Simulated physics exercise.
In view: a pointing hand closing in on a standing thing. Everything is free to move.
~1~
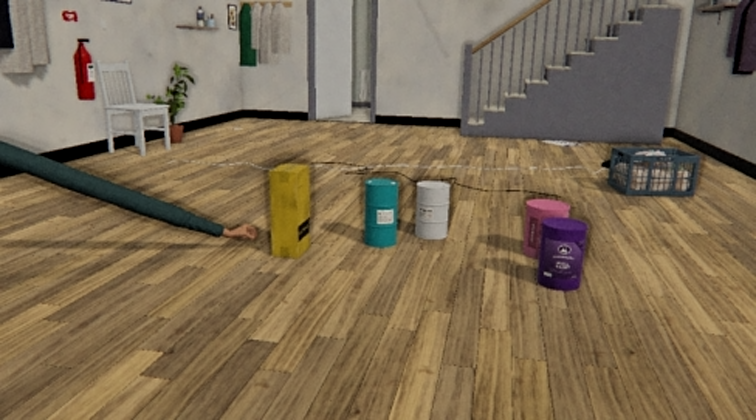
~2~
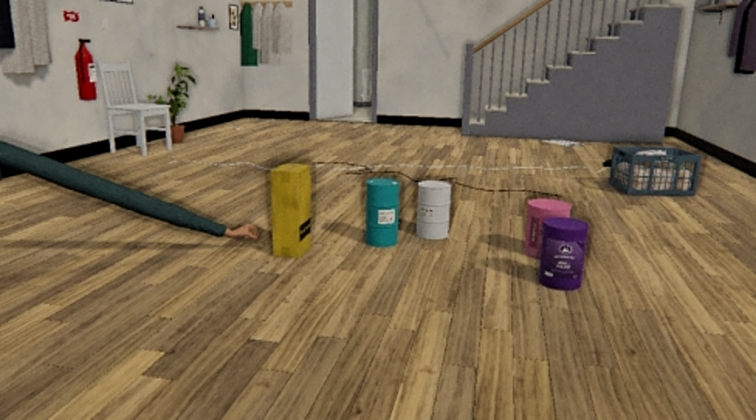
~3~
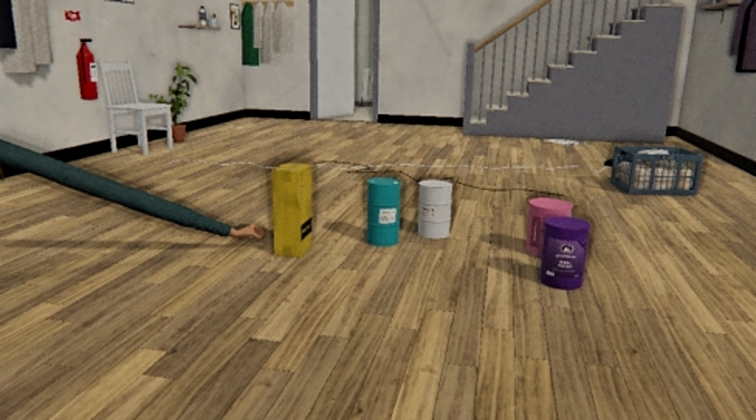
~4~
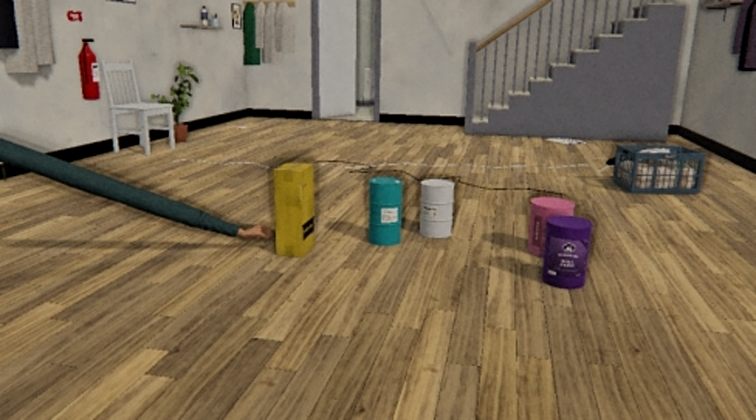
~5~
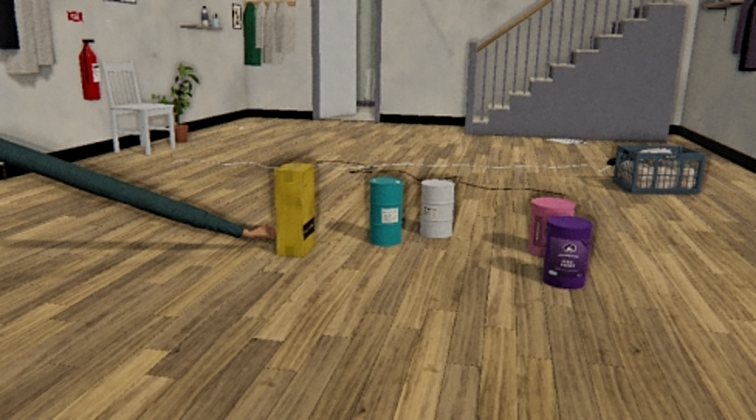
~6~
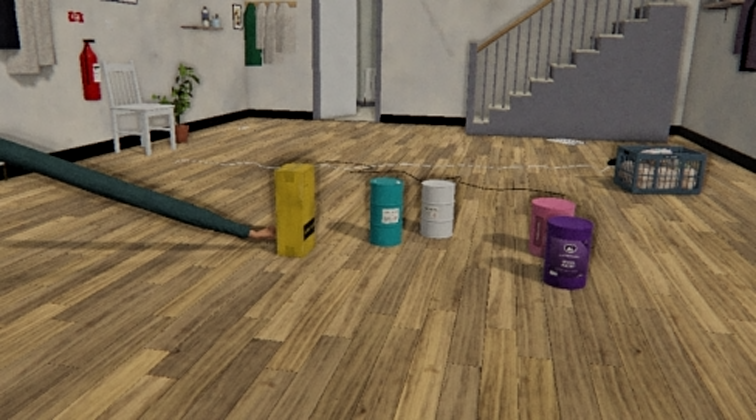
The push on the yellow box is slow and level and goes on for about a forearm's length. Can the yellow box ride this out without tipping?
The yellow box keeps standing.
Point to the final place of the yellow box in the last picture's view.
Around (360, 215).
Then, 0.20 s past the last view, yellow box displaced a little near (307, 210).
Then, 0.50 s past the last view, yellow box displaced about its own width near (324, 212).
Then, 0.70 s past the last view, yellow box displaced about its own width near (336, 213).
Then, 1.00 s past the last view, yellow box displaced well along near (355, 214).
Finally, moved from the start, yellow box. Final places as the last picture's camera would see them, yellow box near (360, 215).
